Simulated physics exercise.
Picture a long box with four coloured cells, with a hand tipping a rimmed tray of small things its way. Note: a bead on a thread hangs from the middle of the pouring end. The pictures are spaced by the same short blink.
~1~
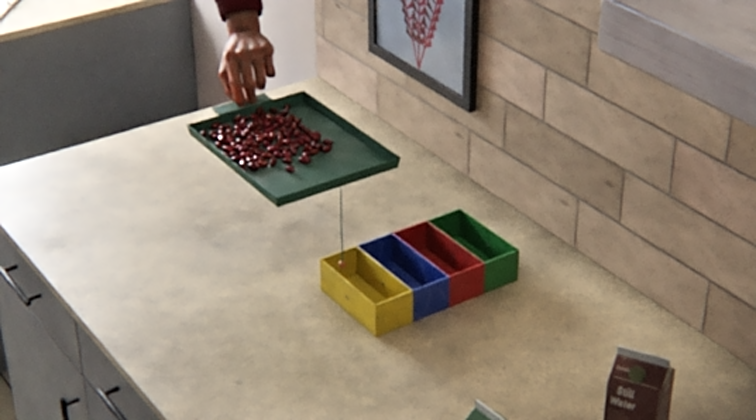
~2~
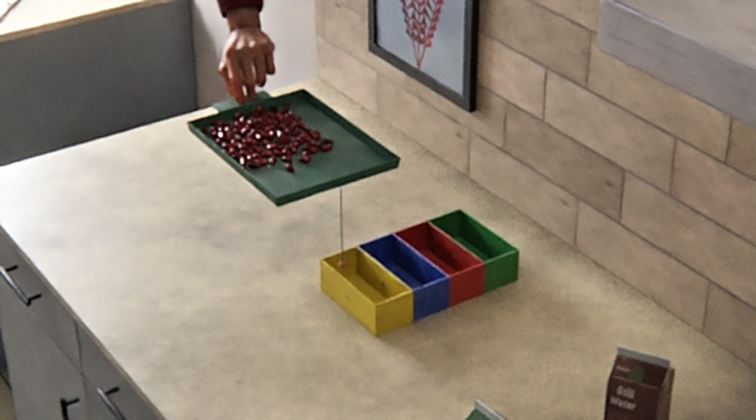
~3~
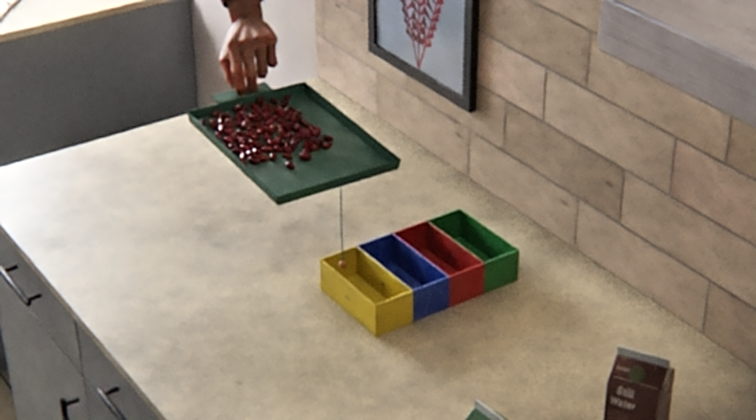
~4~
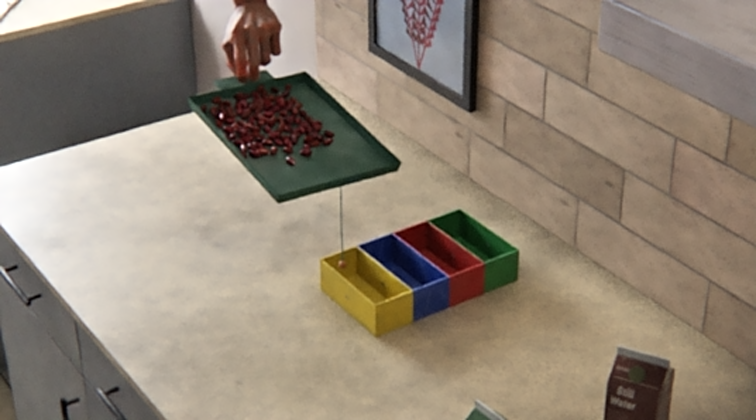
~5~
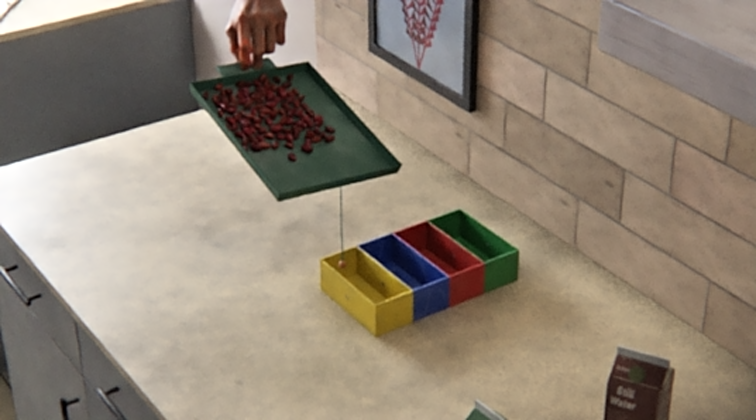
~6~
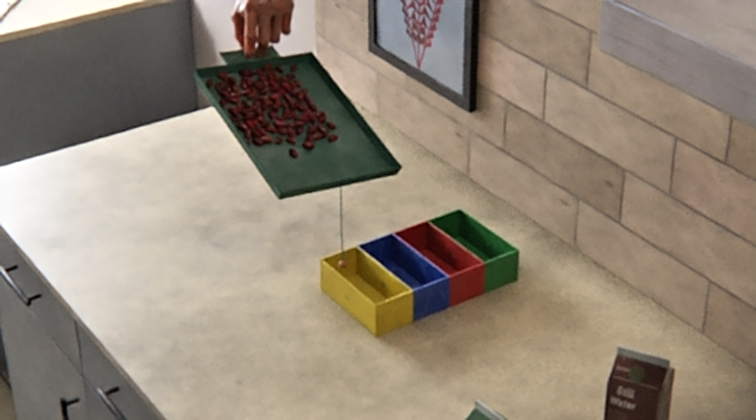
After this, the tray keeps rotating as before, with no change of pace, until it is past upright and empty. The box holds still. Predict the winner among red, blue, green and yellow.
I would say blue.
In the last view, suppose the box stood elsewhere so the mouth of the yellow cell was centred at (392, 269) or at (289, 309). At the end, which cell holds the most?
The yellow one first, the cell in green second.
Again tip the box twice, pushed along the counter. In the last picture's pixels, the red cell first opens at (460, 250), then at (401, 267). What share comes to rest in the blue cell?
Roughly 50% the first time and 20% the second time.
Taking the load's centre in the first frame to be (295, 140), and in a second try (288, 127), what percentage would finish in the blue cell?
Respectively 60 and 60 in a hundred.
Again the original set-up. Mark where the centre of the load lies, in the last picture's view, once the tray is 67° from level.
The centre of the load shows up near (370, 166) in the last view.
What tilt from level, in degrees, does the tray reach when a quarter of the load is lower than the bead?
Around 75° at that moment.
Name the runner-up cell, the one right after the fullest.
The answer here is the yellow one.
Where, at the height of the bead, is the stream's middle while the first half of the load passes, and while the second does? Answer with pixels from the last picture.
I'd say close to (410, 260) at first and close to (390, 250) later on.
Soon, tray tipped steeply; most on the tray; a stray few in the blue cell; a stray few in the red cell; about a quarter falling or outside the box.
A while on, tray tipped past a quarter turn; about a quarter on the tray; about a third in the blue cell; a small part in the yellow cell; a small part in the red cell; about a quarter falling or outside the box.
Towards the end, tray tipped past a quarter turn; about two thirds in the blue cell; about a quarter in the yellow cell; a small part in the red cell; a stray few falling or outside the box.
Finally, tray tipped past a quarter turn; about two thirds in the blue cell; about a quarter in the yellow cell; a small part in the red cell; none in the green cell; a stray few outside the box.
